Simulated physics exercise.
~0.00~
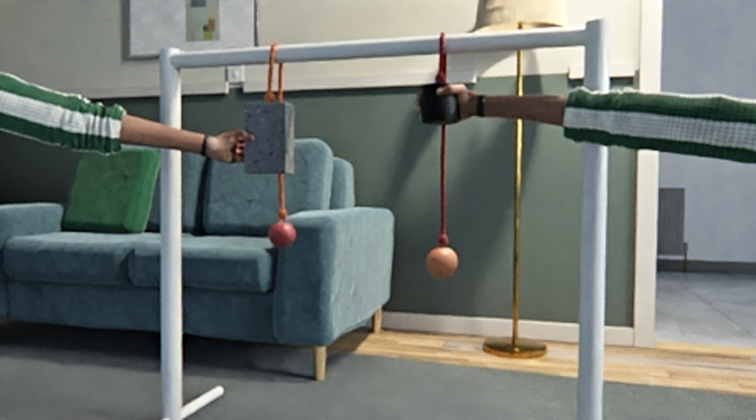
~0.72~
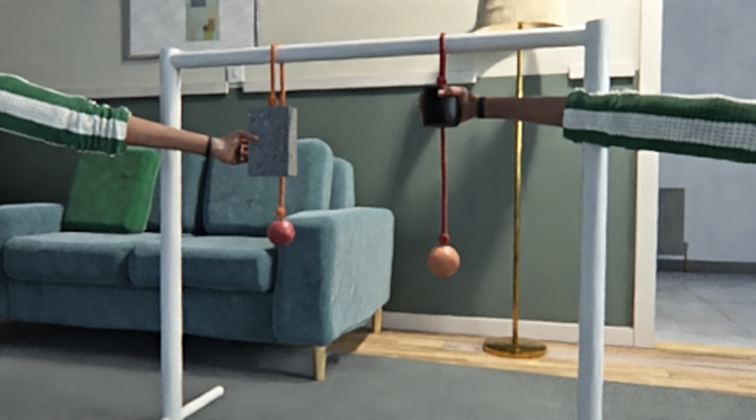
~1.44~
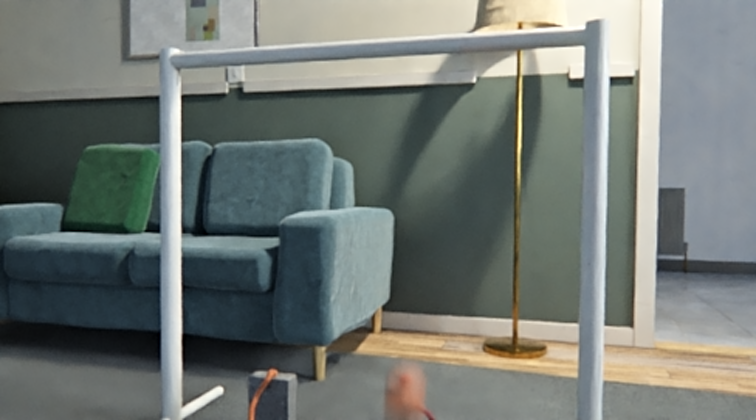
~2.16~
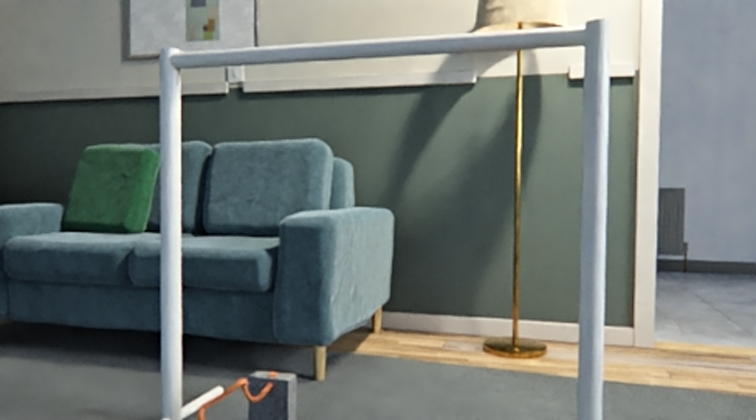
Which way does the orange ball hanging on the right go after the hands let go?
The orange ball on the right moves down, dropping away from the rail toward the floor.
Grey block and black object dropping as two hands let go, ropes and balls leaving the rail, block ending on floor.
